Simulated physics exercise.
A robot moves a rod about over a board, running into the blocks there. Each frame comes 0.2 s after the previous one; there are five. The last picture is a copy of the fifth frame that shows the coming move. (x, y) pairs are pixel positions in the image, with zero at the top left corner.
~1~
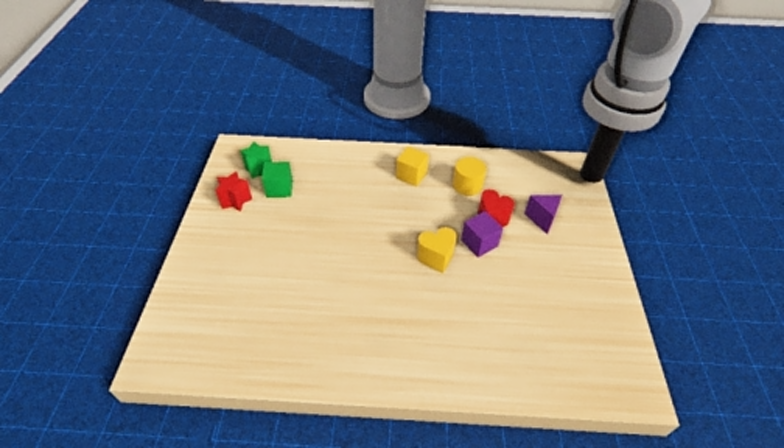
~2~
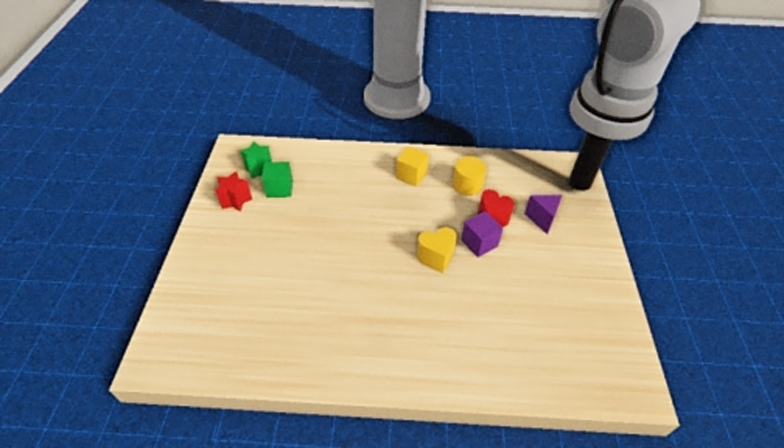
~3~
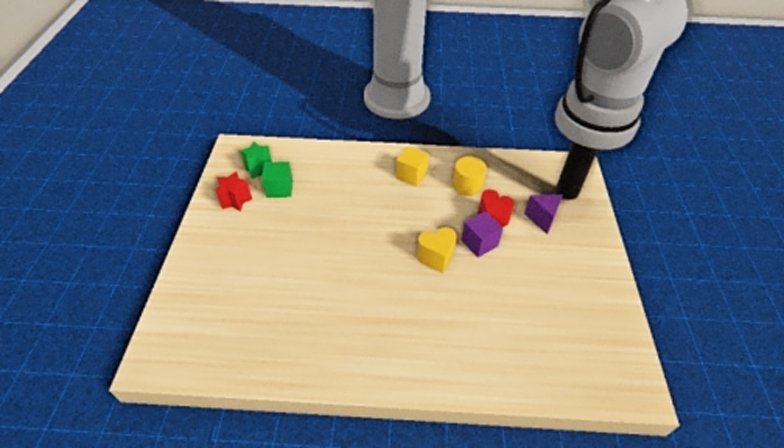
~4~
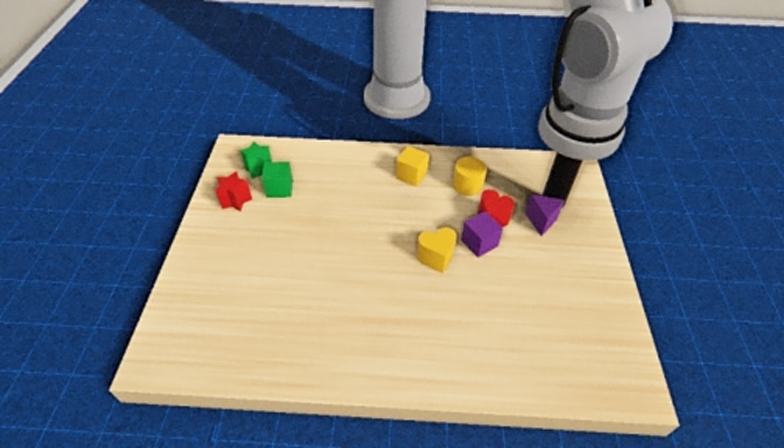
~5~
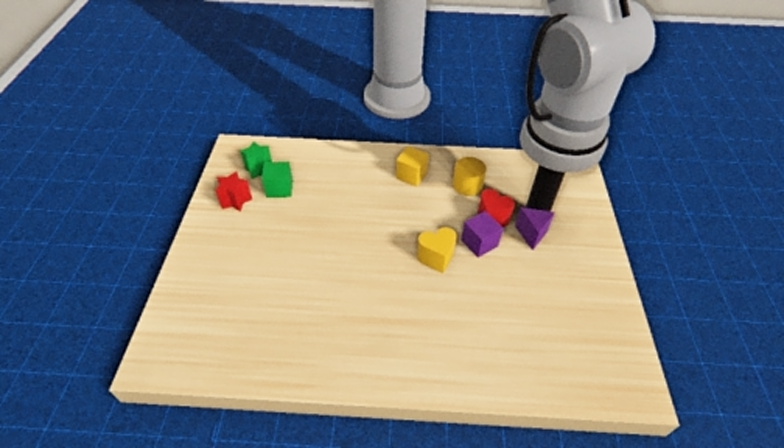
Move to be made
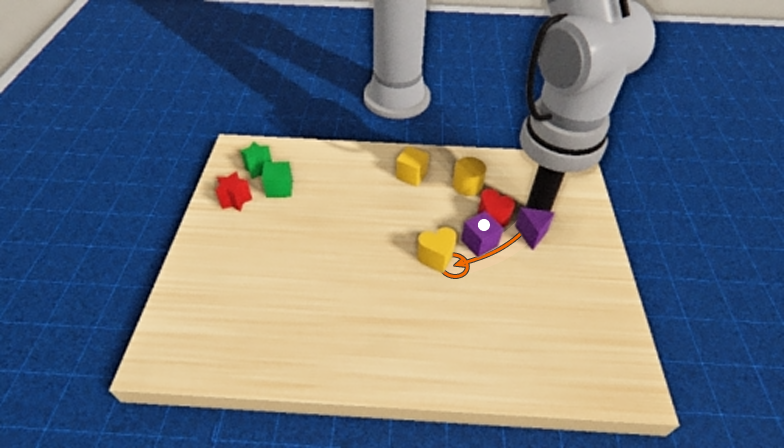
In the video, a robot arm moves a dark rod down and left from the upper right corner of a wooden board, nudging a purple triangular block slightly down and left while the other colored blocks stay still.
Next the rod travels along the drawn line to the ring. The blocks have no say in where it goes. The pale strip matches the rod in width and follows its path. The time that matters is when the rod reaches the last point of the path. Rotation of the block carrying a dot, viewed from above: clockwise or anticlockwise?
Viewed from overhead, the block carrying a dot winds up turned clockwise.
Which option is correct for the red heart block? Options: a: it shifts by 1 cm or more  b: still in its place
b
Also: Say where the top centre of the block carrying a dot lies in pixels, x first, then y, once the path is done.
Just about (453, 224).
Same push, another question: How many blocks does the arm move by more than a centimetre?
It should be three or more.
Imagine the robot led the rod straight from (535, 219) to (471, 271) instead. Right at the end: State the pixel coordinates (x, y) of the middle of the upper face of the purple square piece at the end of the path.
The purple square piece ends near (463, 229).
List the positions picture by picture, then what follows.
The first frame shows rod's lower end (591, 175); yellow heart block (439, 240); purple square piece (484, 225); red heart block (497, 201); purple three-sided block (549, 202).
The second frame shows rod (580, 183); blocks still.
The third frame shows rod (567, 192); blocks still.
The fourth frame shows rod (553, 202); purple three-sided block (548, 204).
The fifth frame shows rod (538, 217); yellow heart block (439, 240); purple square piece (484, 225); red heart block (497, 201); purple three-sided block (538, 217).
Drawn move, from (535, 219) via (515, 239) and (488, 255), ending at (454, 265); the dot is on the purple square piece.
What follows on the original path. One third of the way, rod (516, 233); purple three-sided block (529, 239), turned 25° anticlockwise.
Two thirds of the way, rod (489, 249); yellow heart block (433, 240), turned 15° anticlockwise; purple square piece (466, 227), turned 55° clockwise; purple three-sided block (528, 244), turned 40° anticlockwise.
At the end, rod (455, 259); yellow heart block (428, 239), turned 30° anticlockwise; purple square piece (453, 224), turned 100° clockwise; red heart block still; purple three-sided block (528, 244), turned 40° anticlockwise.
